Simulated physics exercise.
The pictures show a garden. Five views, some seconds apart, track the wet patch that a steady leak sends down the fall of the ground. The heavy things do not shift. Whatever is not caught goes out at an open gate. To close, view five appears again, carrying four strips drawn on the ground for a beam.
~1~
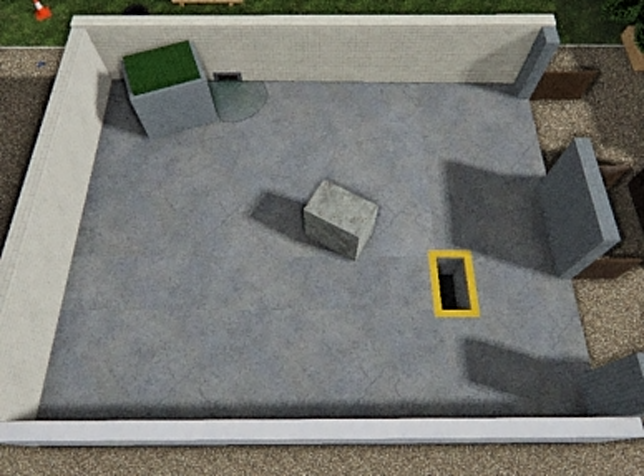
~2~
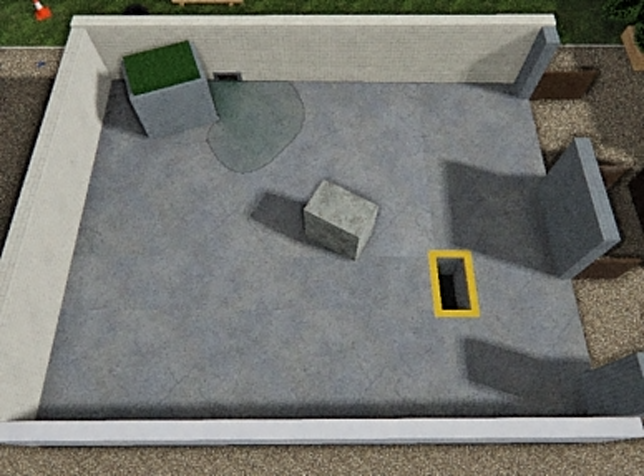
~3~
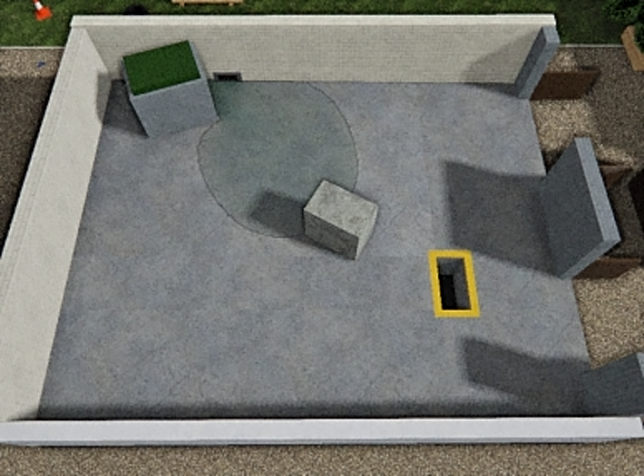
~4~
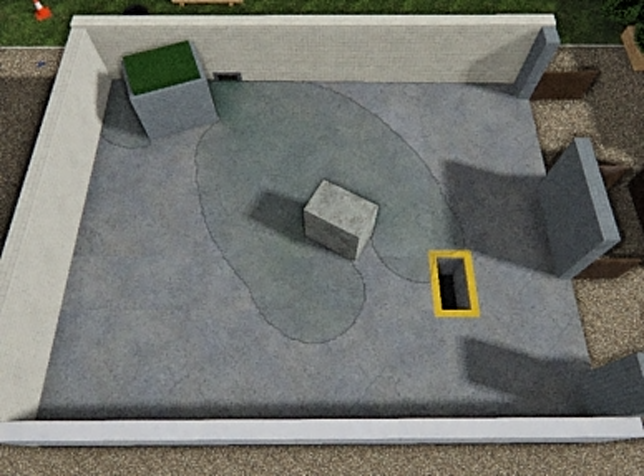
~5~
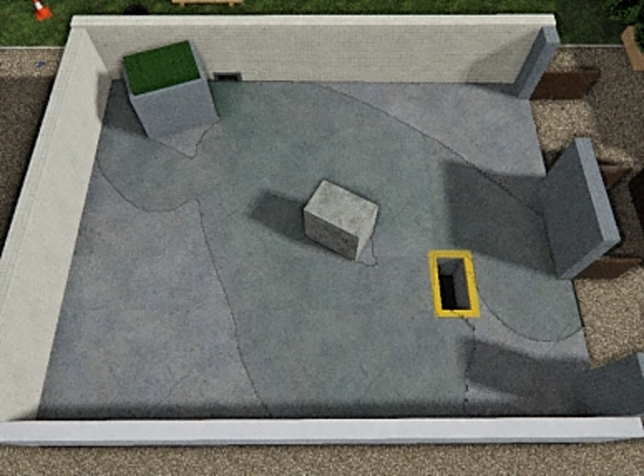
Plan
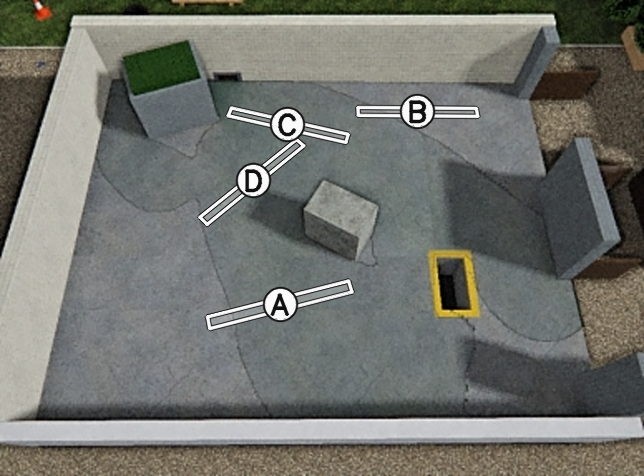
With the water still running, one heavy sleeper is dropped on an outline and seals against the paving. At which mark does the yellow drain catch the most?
A beats the others.
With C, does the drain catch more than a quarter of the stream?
No.
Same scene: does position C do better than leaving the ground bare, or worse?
Position C is worse.
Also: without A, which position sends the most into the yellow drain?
B it is.
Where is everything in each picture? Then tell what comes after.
Outfall at (228, 77); yellow drain at (453, 283); open gate at (568, 325); open gate at (527, 141); front seen at (258, 105), 2 % of the ground wet; yellow drain still dry, in the first picture.
Front seen at (264, 160), 7 % of the ground wet; yellow drain still dry, in the second picture.
Front seen at (278, 235), 16 % of the ground wet; yellow drain still dry, in the third picture.
Front seen at (341, 329), 32 % of the ground wet; yellow drain still dry, in the fourth picture.
Front seen at (567, 321), 55 % of the ground wet; yellow drain taking water, in the fifth picture.
On the marked copy, A from (208, 322) to (350, 286); B from (358, 111) to (477, 112); C from (229, 111) to (347, 138); D from (203, 220) to (300, 142).
With A, about 41 % of the stream goes into the yellow drain, about 58 % out by the gates.
With B, about 25 % of the stream goes into the yellow drain, about 74 % out by the gates.
With C, about 12 % of the stream goes into the yellow drain, about 88 % out by the gates.
With D, about 14 % of the stream goes into the yellow drain, about 86 % out by the gates.
